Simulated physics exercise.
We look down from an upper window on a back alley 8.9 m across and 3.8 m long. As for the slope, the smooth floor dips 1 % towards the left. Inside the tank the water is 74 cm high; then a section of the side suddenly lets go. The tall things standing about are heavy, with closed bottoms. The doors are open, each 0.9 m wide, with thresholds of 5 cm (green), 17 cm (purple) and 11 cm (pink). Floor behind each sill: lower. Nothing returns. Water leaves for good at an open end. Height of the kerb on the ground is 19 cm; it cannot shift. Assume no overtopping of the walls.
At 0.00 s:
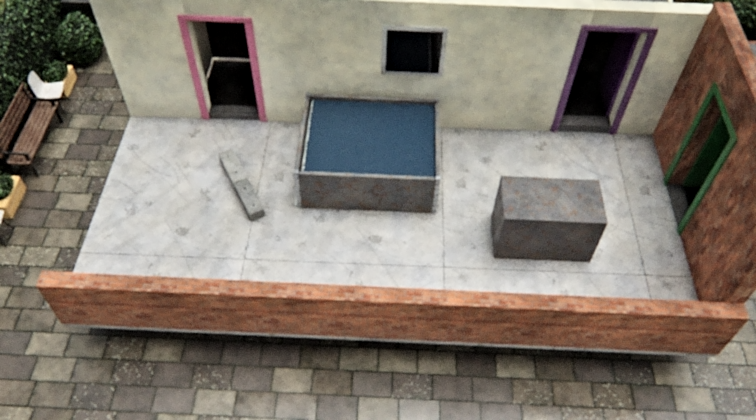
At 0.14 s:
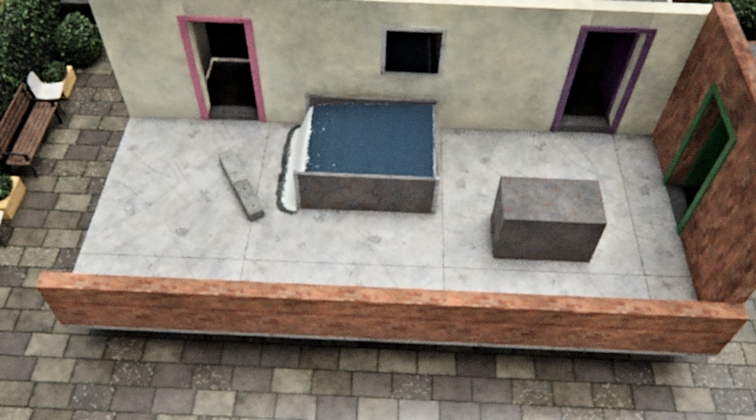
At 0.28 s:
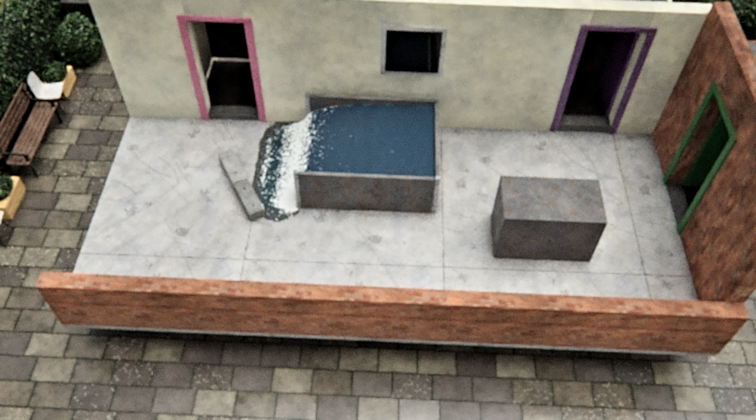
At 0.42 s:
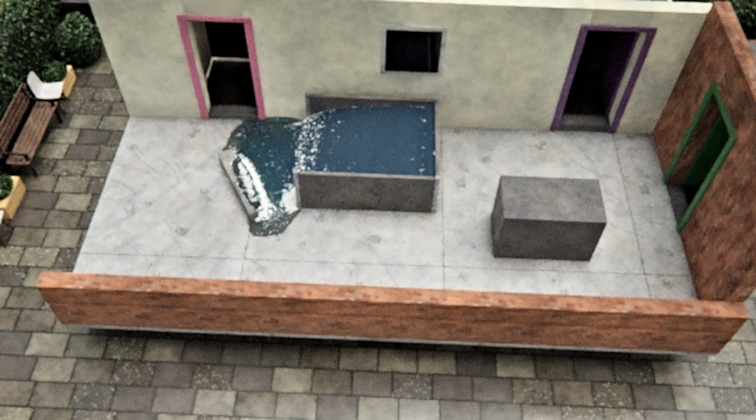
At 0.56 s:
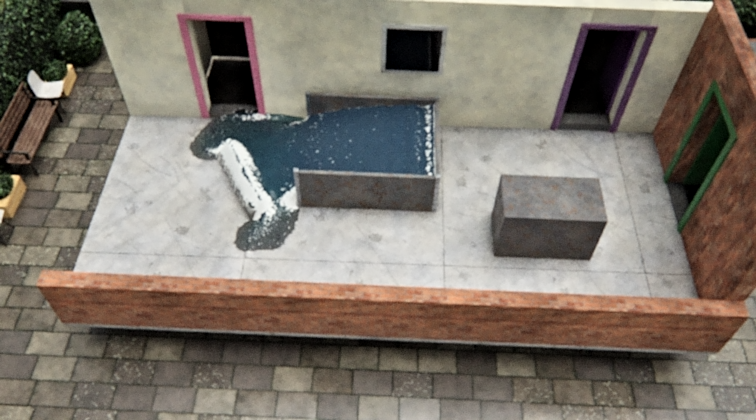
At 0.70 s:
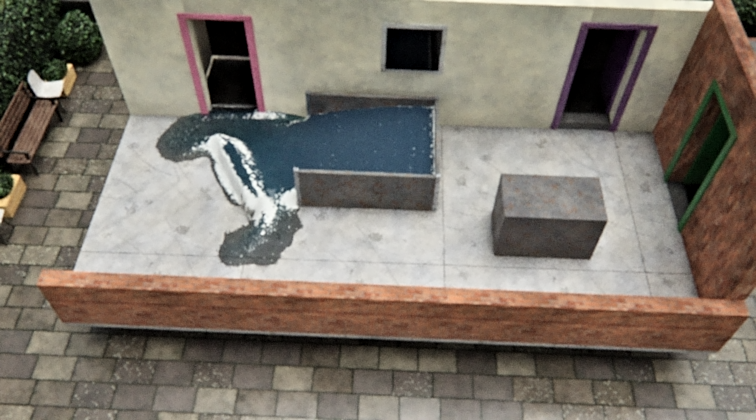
Dark water pours from the tank's open left side, washes over a low block and spreads.
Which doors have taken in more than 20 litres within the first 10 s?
One by one: My guess for the green door: Not enough to count; my guess for the purple door: Not enough to count; my guess for the pink door: Enough to count.
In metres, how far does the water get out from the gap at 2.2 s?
Distance: Approx. 4.0 m.
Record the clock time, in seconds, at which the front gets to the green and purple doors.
Arrival times - green: Not within the 10 s; purple: 6.0 s.
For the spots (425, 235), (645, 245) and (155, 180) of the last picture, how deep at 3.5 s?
Listed order: 0 / 0 / 2 cm.
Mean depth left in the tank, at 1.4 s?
Roughly 36 cm on average.
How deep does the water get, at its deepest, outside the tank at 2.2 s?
Around 36 centimetres deep.
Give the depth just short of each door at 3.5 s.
Depths in cm: Green 0, purple 0, pink 19.
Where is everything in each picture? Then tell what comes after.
The first picture shows still water, 74 cm deep, in the tank at (370, 138).
In the second picture, water pours out at (306, 155) and has run 0.9 m, to (293, 211); deepest outside 32 cm, 74 cm at the tank's back.
In the third picture, water pours out at (306, 157) and has run 1.1 m, to (274, 216); deepest outside 39 cm, 74 cm at the tank's back.
In the fourth picture, water pours out at (306, 158) and has run 1.5 m, to (249, 120); deepest outside 35 cm, 71 cm at the tank's back.
In the fifth picture, water pours out at (306, 158) and has run 2.0 m, to (209, 128); deepest outside 38 cm, 64 cm at the tank's back.
In the sixth picture, the front is at (164, 141), 2.6 m from the gap at (306, 157); 4.1 m2 of floor is under water; 63 cm left at the back of the tank.
After 1.4 s water covers 35 % of the floor and is deepest (46 cm) near (245, 173); green door not reached, purple door not reached, pink door 26 cm at the sill, 9 L in.
After 2.2 s water covers 45 % of the floor and is deepest (36 cm) near (245, 173); green door not reached, purple door not reached, pink door 27 cm at the sill, 94 L in.
After 3.5 s water covers 45 % of the floor and is deepest (20 cm) near (215, 117); green door not reached, purple door not reached, pink door 19 cm at the sill, 190 L in.
After 6.0 s water covers 55 % of the floor and is deepest (10 cm) near (262, 199); green door not reached, purple door not reached, pink door 9 cm at the sill, 212 L in.
After 10.0 s water covers 60 % of the floor and is deepest (8 cm) near (263, 190); green door not reached, purple door 1 cm at the sill, 0 L in, pink door 5 cm at the sill, 213 L in.
